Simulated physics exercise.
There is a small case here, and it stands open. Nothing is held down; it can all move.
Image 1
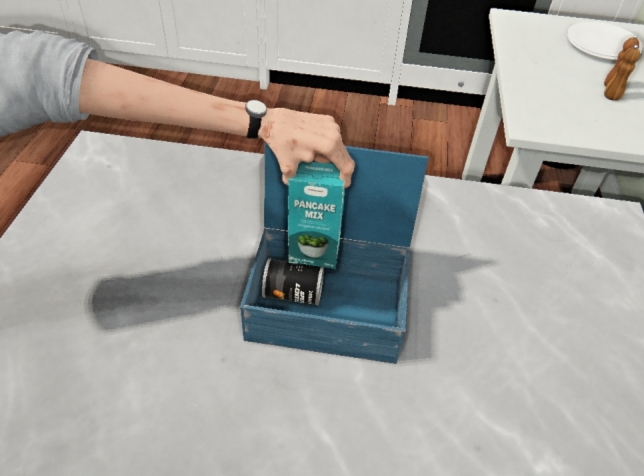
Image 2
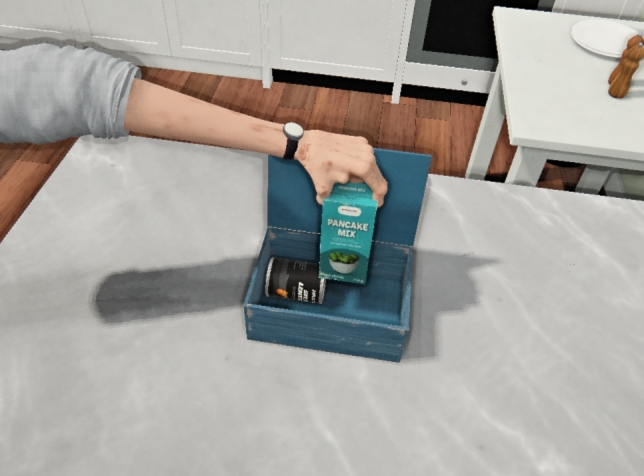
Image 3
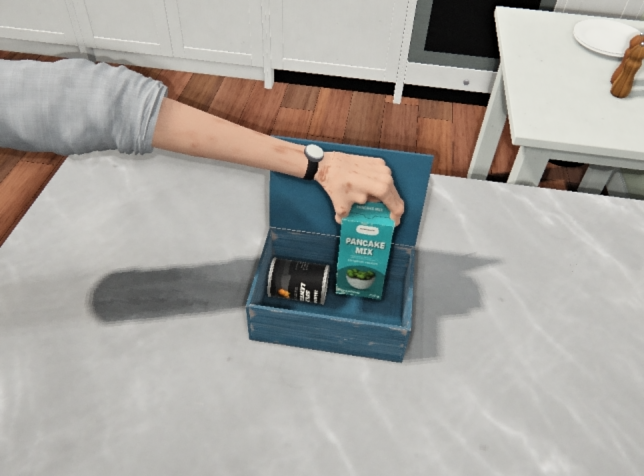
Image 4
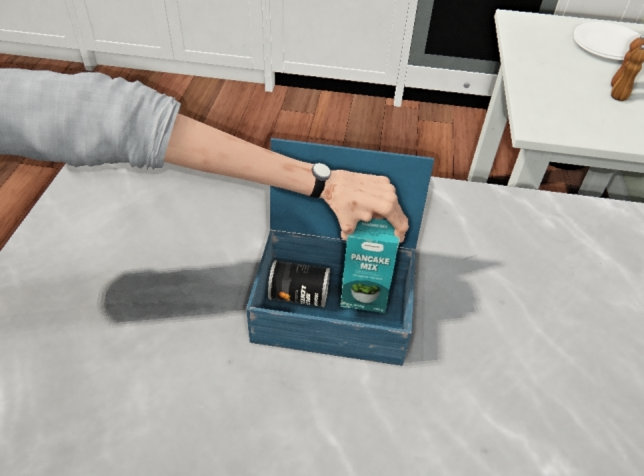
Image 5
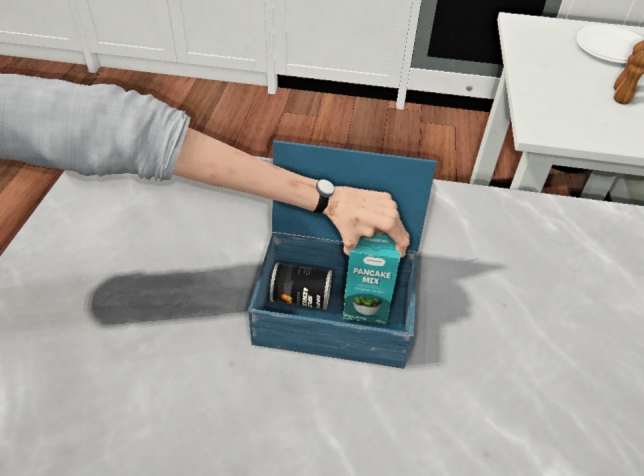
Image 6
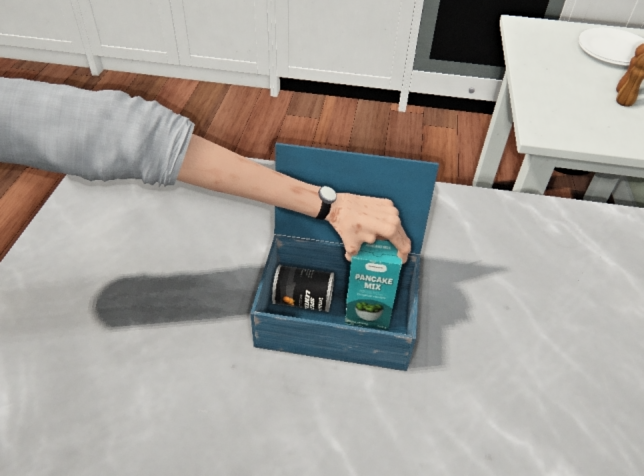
In the video, a hand reaching from the left holds a turquoise pancake mix carton above an open blue case with a black tin lying inside, moves it to the right, and lowers it into the case beside the tin.
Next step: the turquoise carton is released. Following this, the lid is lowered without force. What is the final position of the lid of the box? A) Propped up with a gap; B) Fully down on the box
The answer is A.
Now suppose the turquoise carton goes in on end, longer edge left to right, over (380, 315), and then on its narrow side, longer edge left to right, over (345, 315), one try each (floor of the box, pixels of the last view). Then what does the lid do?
Well, first it won't go down, and then it fits down fine.
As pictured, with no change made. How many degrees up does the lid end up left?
About 55° above the rim.
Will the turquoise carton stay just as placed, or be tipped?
Well, the turquoise carton stays just as set.
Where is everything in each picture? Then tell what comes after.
The first picture shows on its way; turquoise carton (316, 217); black tin (294, 282).
The second picture shows on its way; turquoise carton (347, 234); black tin (297, 281).
The third picture shows on its way; turquoise carton (364, 252); black tin (299, 281).
The fourth picture shows on its way; turquoise carton (369, 267); black tin (300, 284).
The fifth picture shows on its way; turquoise carton (371, 280); black tin (302, 286).
The sixth picture shows in place under the hand; turquoise carton (372, 286); black tin (304, 288).
Then, 1.00 s past the last view, lid starting down.
Then, 1.40 s past the last view, lid 70° above the rim.
Then, 1.70 s past the last view, lid 55° above the rim.
Then, 4.00 s past the last view, turquoise carton resting near (372, 286).
Finally, lid 55° above the rim; both still in place. Final places as the last picture's camera would see them, turquoise carton near (372, 286).
